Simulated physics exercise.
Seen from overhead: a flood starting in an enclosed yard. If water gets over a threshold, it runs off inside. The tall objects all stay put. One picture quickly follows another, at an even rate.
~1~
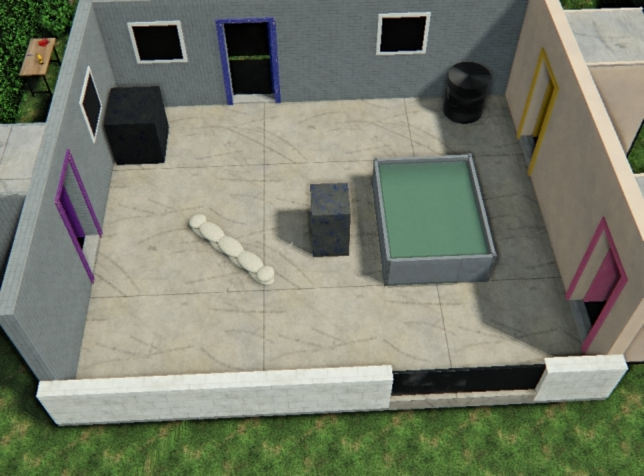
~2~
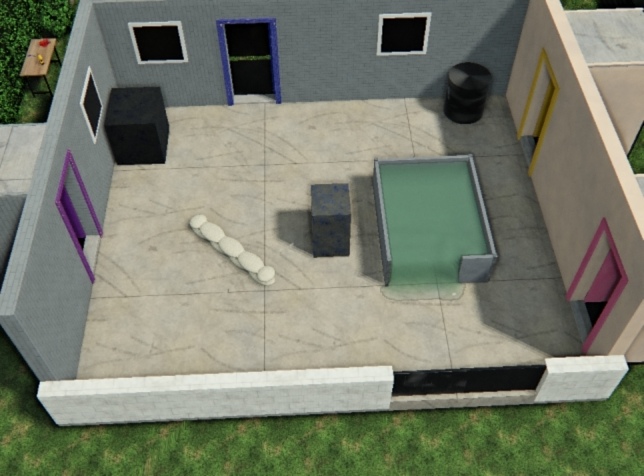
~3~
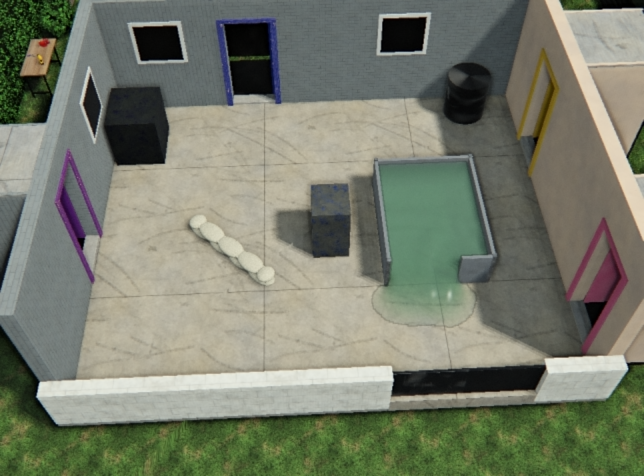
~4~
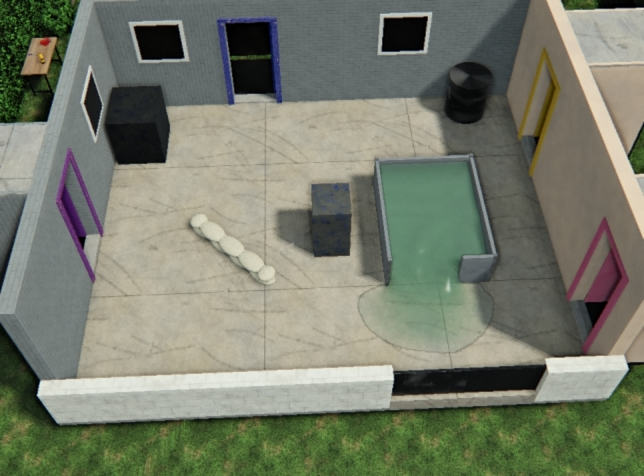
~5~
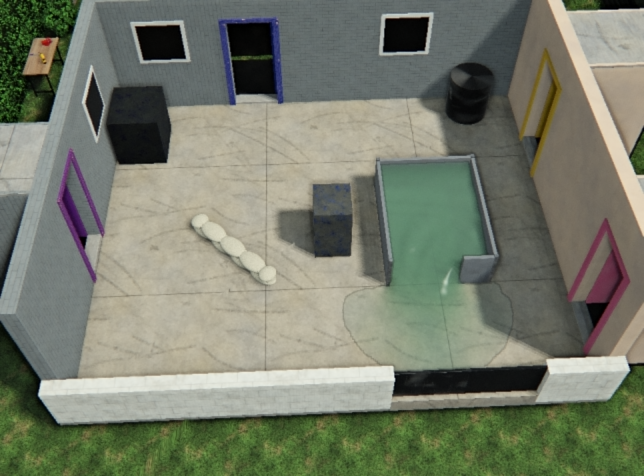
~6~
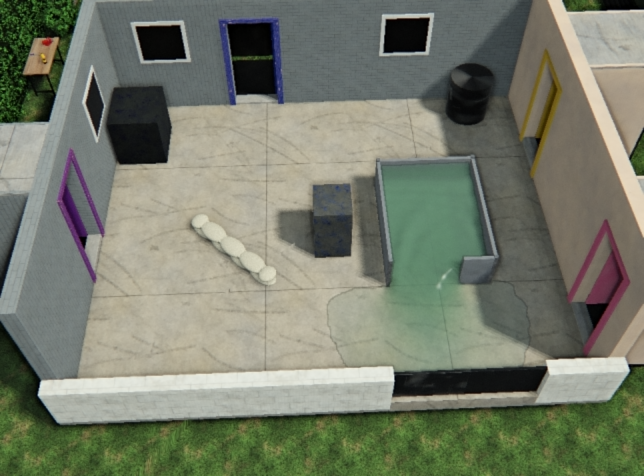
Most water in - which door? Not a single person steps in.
Pink door.
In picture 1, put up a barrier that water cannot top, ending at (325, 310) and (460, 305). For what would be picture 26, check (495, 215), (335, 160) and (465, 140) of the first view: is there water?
One by one: Submerged, unwetted, unwetted.
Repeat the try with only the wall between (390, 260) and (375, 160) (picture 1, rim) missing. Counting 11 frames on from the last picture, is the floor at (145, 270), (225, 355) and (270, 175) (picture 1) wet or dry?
The first spot is left untouched, the second is soaked through and the third is soaked through.
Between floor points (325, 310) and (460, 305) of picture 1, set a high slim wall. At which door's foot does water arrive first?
I pick the door marked pink.
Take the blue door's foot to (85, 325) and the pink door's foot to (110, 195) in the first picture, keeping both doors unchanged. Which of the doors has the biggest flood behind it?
Answer: The blue door.
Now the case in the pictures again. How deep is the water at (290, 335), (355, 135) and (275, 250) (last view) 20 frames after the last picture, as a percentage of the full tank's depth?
I'd say around 10 per cent, then 0 per cent, then 0 per cent.
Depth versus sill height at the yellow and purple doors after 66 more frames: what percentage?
Close to 70 per cent for the first one and close to 60 per cent for the second.
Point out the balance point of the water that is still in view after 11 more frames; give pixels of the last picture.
I'd put my finger on (419, 295).
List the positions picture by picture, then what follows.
In the first picture, still water in the tank at (431, 208).
In the second picture, the front is at (460, 291), out from the gap at (424, 274).
In the third picture, the front is at (465, 315), out from the gap at (423, 276).
In the fourth picture, water pours out at (424, 276) and has run to (457, 347).
In the fifth picture, the front is at a hidden place, out from the gap at (425, 276).
In the sixth picture, the front is at a hidden place, out from the gap at (425, 277).
A moment on, water covers 15 % of the floor; yellow door not reached, blue door not reached, purple door not reached, pink door not reached.
Next, water covers 20 % of the floor; yellow door not reached, blue door not reached, purple door not reached, pink door a trickle in.
Then, water covers 40 % of the floor; yellow door not reached, blue door not reached, purple door not reached, pink door a lot in.
Later, water covers 60 % of the floor; yellow door wet at the sill, nothing in, blue door not reached, purple door wet at the sill, nothing in, pink door a lot in.
In the end, water covers 85 % of the floor; yellow door wet at the sill, nothing in, blue door wet at the sill, nothing in, purple door wet at the sill, nothing in, pink door a lot in; the pink door has let in the most.
